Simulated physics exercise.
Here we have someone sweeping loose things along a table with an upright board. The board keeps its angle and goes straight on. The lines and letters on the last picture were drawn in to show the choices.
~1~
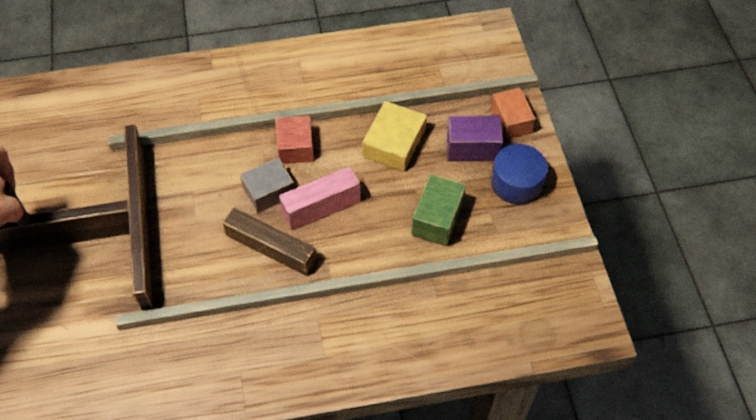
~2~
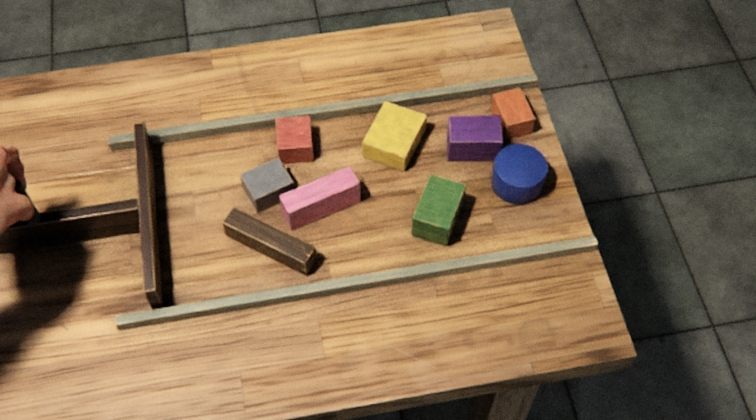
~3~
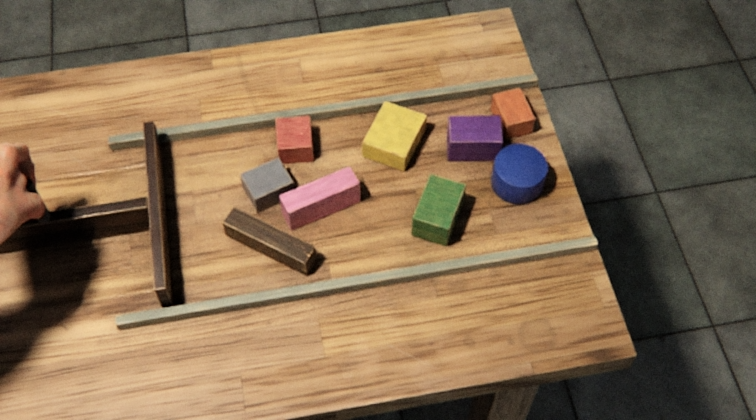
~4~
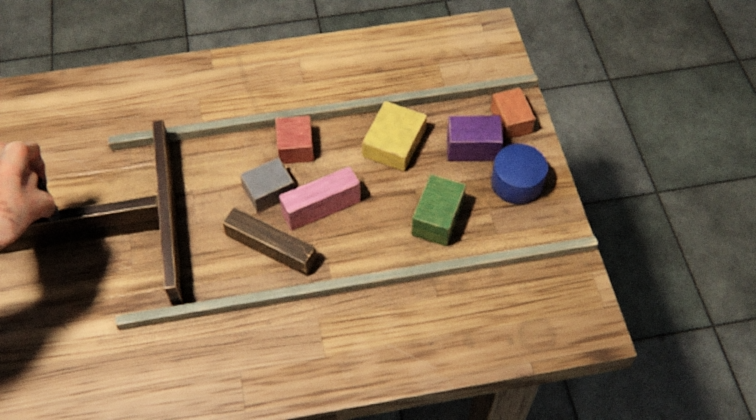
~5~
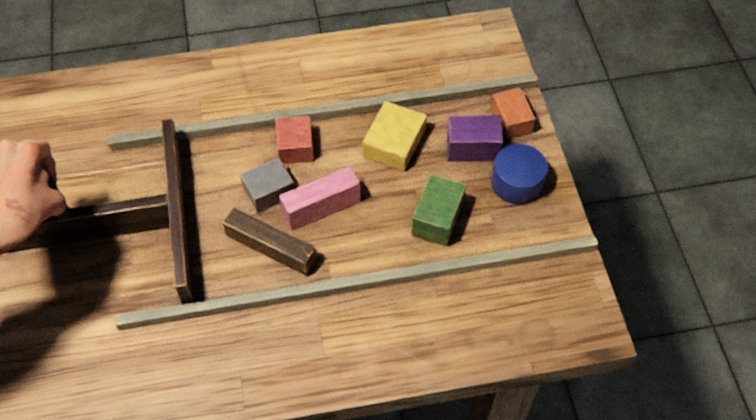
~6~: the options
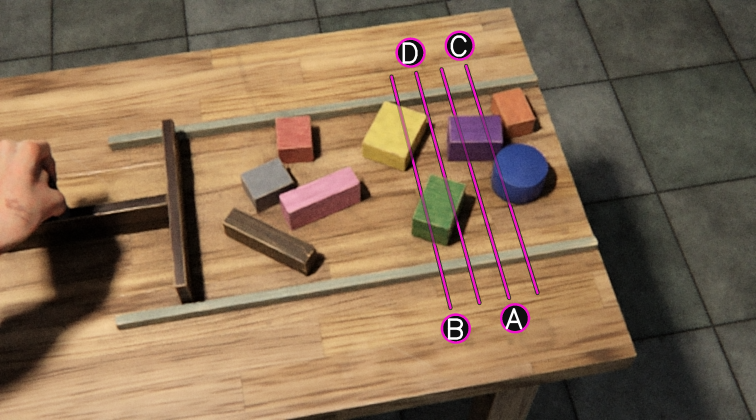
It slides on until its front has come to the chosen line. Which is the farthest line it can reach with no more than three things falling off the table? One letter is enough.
No farther than C.
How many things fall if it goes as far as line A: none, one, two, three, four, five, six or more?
Two.
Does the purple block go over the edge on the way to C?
Yes.
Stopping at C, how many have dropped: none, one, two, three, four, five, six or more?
By then, three.
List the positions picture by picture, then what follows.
The first picture shows yellow block (395, 136); purple block (474, 138); grey block (268, 185).
The second picture shows board (144, 202); pink bar (321, 198).
The third picture shows board (154, 200); red block (295, 140).
The fourth picture shows board (164, 199); blue tin (519, 174).
The fifth picture shows board (173, 198); yellow block (395, 136); purple block (474, 138); grey block (268, 185).
On the marked copy, A at (473, 175); B at (419, 183); C at (499, 170); D at (445, 179).
Taking C. A third of the way, board (293, 179); red block (309, 137); black bar (320, 237).
Two thirds of the way, board (410, 161); orange block (528, 107); blue tin (528, 170).
When it is over, board (498, 147); purple block over the edge; orange block over the edge; three fallen.
As for the rest, A is within the limit but short; B is within the limit but short; D is within the limit but short.
